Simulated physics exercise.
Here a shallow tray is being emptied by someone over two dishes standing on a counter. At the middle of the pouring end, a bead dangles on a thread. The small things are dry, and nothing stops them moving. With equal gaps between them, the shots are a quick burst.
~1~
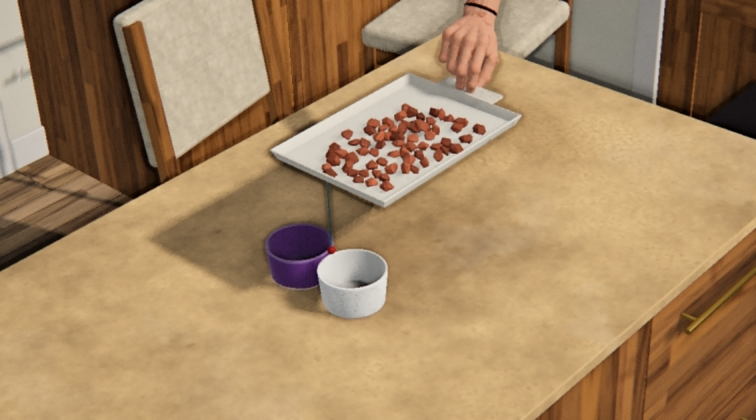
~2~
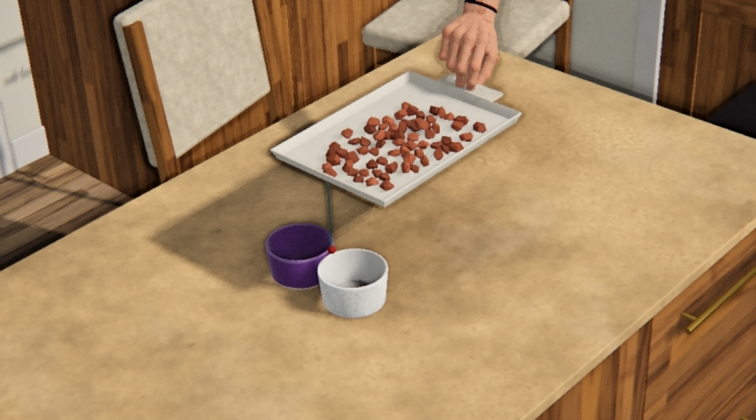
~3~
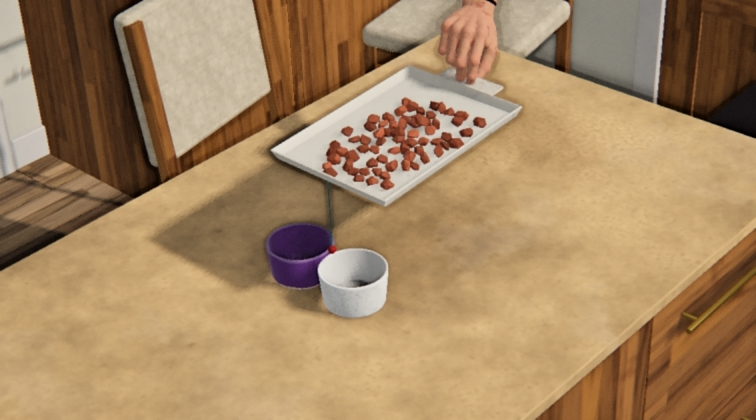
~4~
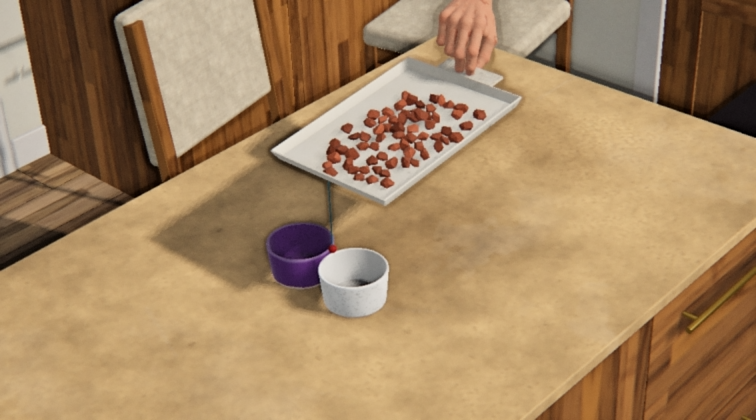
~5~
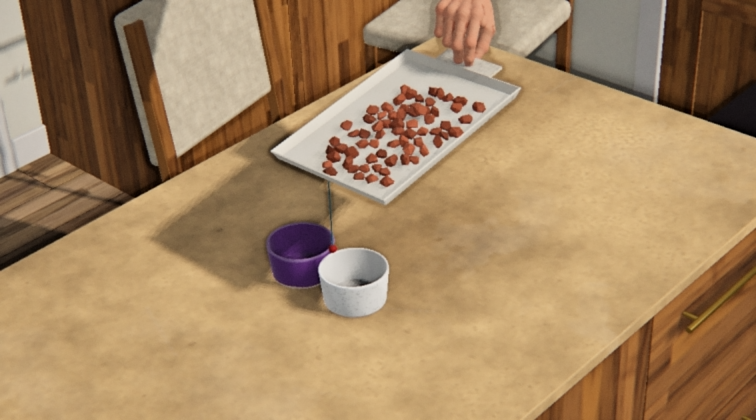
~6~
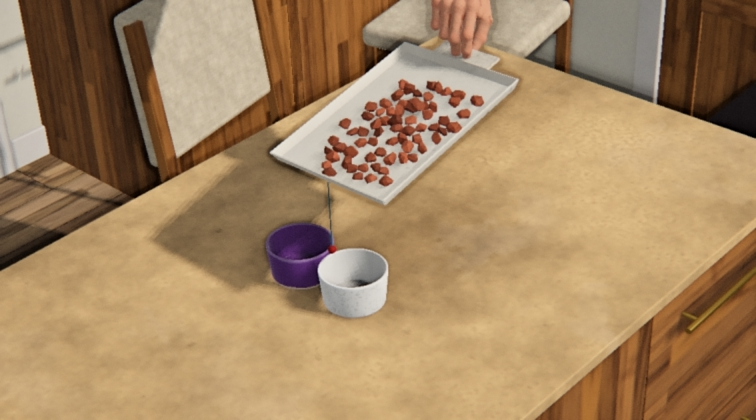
In the video, a hand grips the far end of a white tray of small reddish-brown chunks above a purple dish and a white dish on a counter, gradually raising that end while the chunks shift only slightly.
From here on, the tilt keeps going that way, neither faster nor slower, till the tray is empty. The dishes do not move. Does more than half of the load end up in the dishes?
No.
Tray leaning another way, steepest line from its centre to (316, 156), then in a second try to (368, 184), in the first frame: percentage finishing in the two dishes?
Case one 60 %; case two 10 %.
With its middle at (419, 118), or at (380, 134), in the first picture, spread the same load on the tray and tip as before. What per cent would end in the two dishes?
It comes to about 10 per cent the first time and about 20 per cent the second.
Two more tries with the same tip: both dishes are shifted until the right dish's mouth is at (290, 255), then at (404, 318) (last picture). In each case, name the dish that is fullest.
In the first position the right of the two, in the second the left of the two.
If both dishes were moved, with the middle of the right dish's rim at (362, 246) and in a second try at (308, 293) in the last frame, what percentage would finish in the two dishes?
First position: Some 0 %; second position: Some 50 %.
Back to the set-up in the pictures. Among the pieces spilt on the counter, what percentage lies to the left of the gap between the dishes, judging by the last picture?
I'd say some 90 in a hundred.
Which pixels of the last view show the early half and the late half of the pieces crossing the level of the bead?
(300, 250) for the early half, (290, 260) for the late half.
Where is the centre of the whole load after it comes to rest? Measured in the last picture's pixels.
Resting centre, last picture - approx. (264, 303).
Soon after the last picture, tray tipped steeply; nearly all on the tray; a small part in the air.
A little later, tray tipped right over; a stray few on the tray; a small part in the right dish; a small part in the left dish; about two thirds outside both; about a quarter in the air.
Later still, tray tipped past a quarter turn; a small part in the right dish; a small part in the left dish; most outside both.
At rest, tray tipped past a quarter turn; a small part in the right dish; a small part in the left dish; most outside both.
